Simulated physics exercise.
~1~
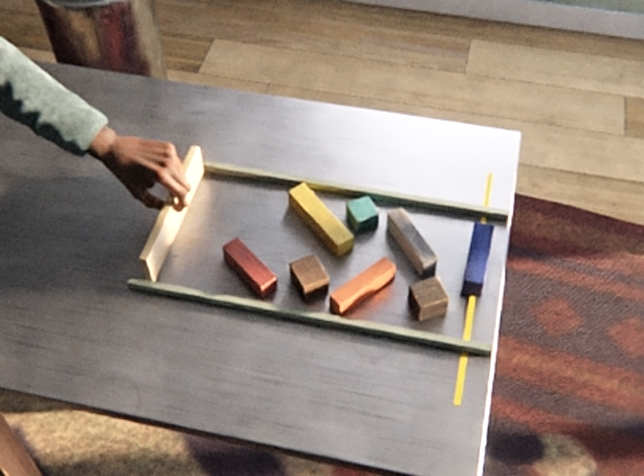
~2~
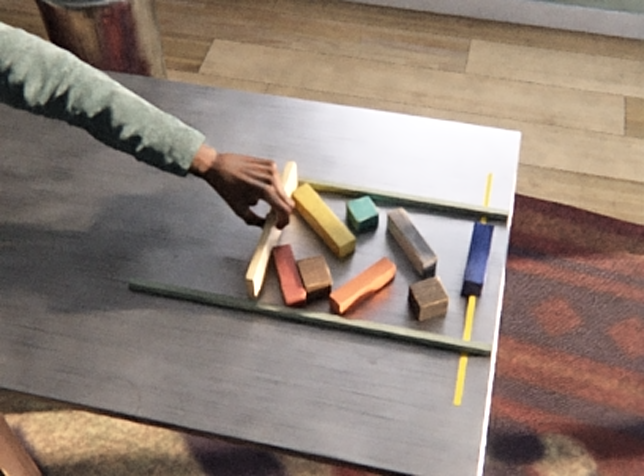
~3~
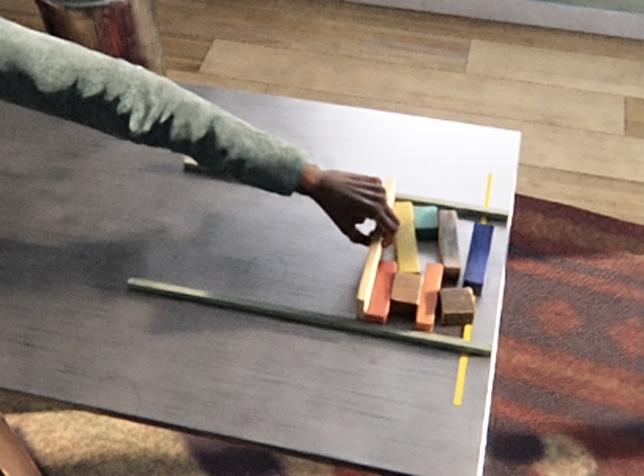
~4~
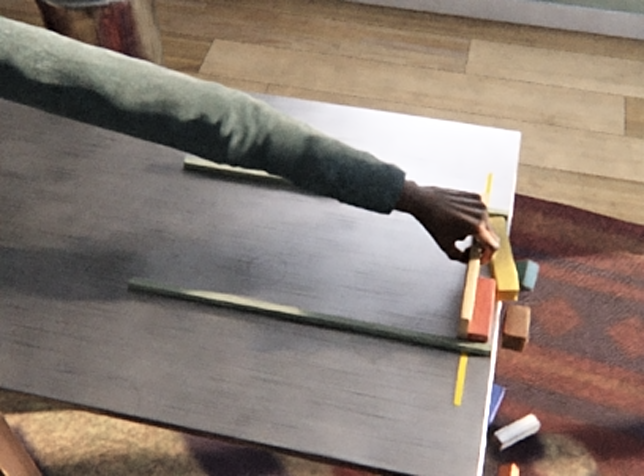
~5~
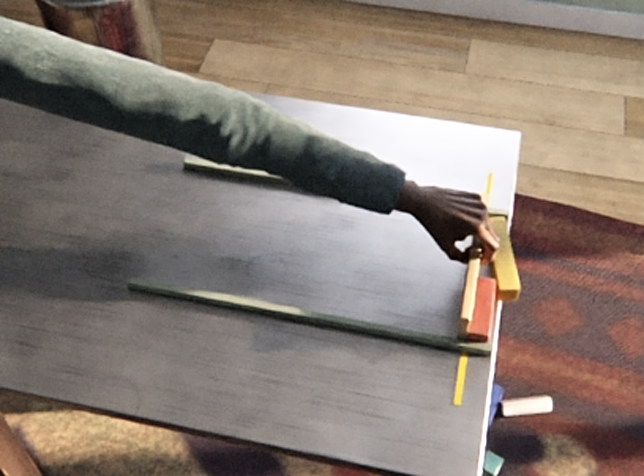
Hand pushing an upright board rightward along a table, bunching coloured blocks and sending most over the edge, red and yellow ones remaining.
